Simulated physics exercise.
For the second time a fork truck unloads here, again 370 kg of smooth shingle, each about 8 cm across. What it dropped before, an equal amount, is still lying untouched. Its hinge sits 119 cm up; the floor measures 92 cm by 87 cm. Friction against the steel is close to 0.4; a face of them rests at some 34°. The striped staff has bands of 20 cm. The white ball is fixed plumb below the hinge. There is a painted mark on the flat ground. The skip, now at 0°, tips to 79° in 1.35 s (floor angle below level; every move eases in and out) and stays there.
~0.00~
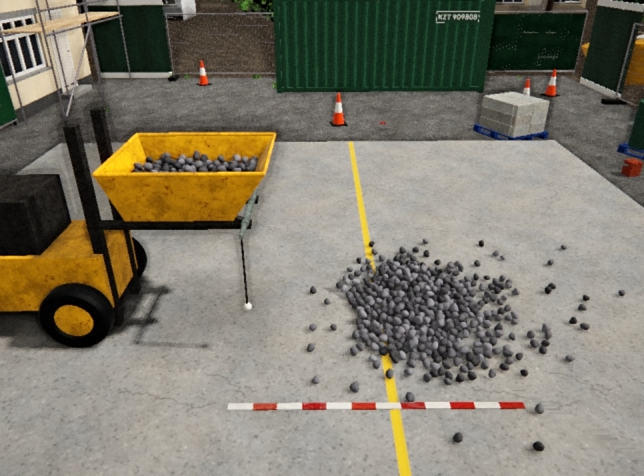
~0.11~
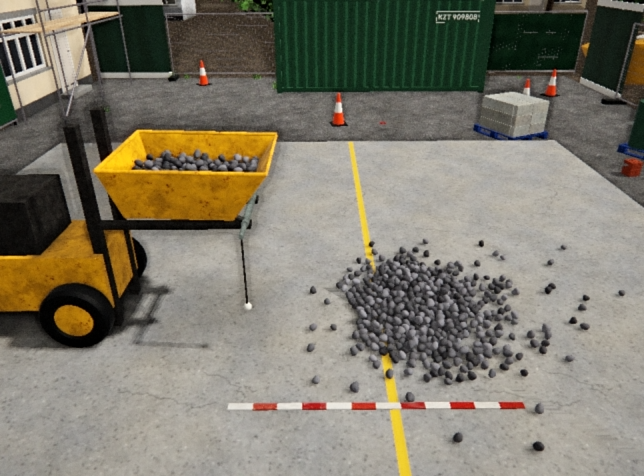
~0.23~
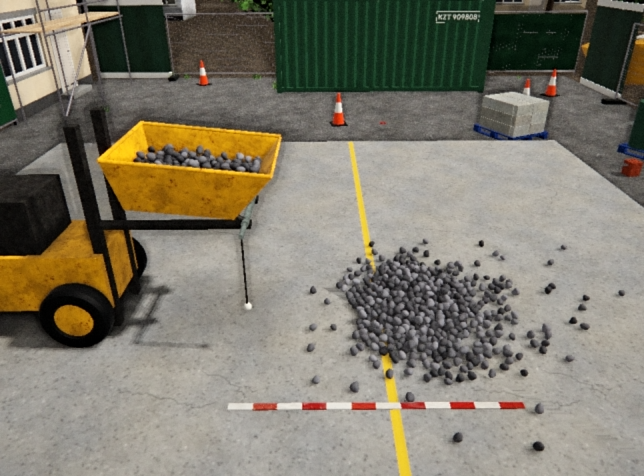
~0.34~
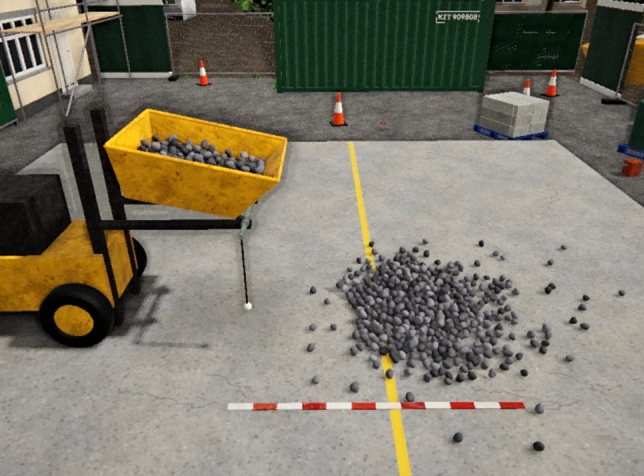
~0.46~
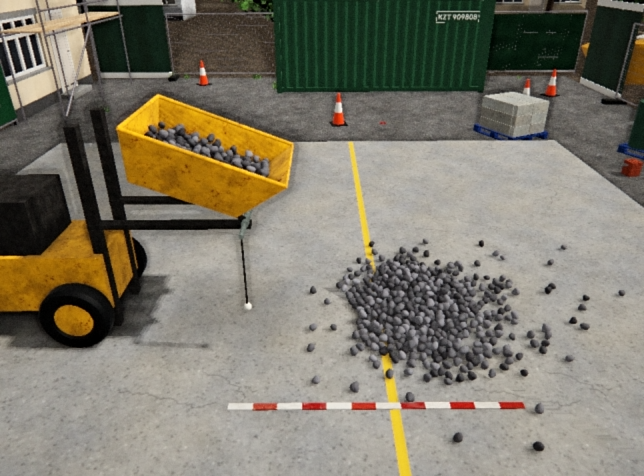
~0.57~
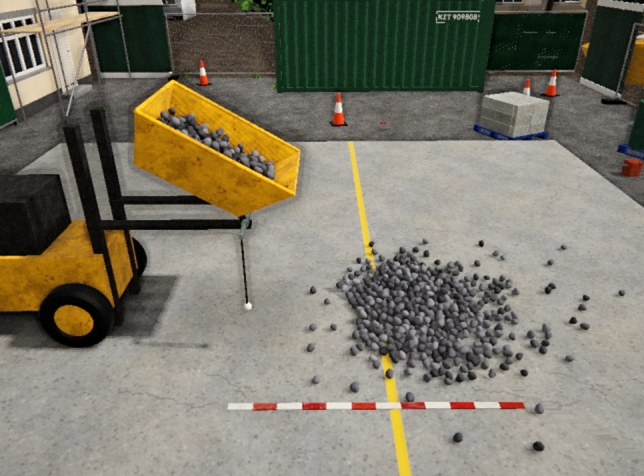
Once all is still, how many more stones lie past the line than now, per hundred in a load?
Roughly 48 per cent of a load more.
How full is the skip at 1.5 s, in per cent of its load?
Roughly 55 per cent is still inside.
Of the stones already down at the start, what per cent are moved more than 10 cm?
About 15 per cent.
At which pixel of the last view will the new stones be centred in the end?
Their middle is at about (376, 304).
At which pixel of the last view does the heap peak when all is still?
Near (394, 291).
After 1.0 s the floor is at 66°; in per cent of one load, 100 in the skip, 14 short of the line, 86 past the line; the foremost stones are at (605, 305).
After 1.5 s the floor is at 79°; in per cent of one load, 56 in the skip, 59 short of the line, 86 past the line; the foremost stones are at (605, 305).
After 1.8 s the floor is at 79°; in per cent of one load, 14 in the skip, 66 short of the line, 119 past the line; the foremost stones are at (605, 305).
After 4.4 s the floor is at 79°; in per cent of one load, 0 in the skip, 67 short of the line, 133 past the line; the foremost stones are at (605, 305). Net gain past the line, 48.
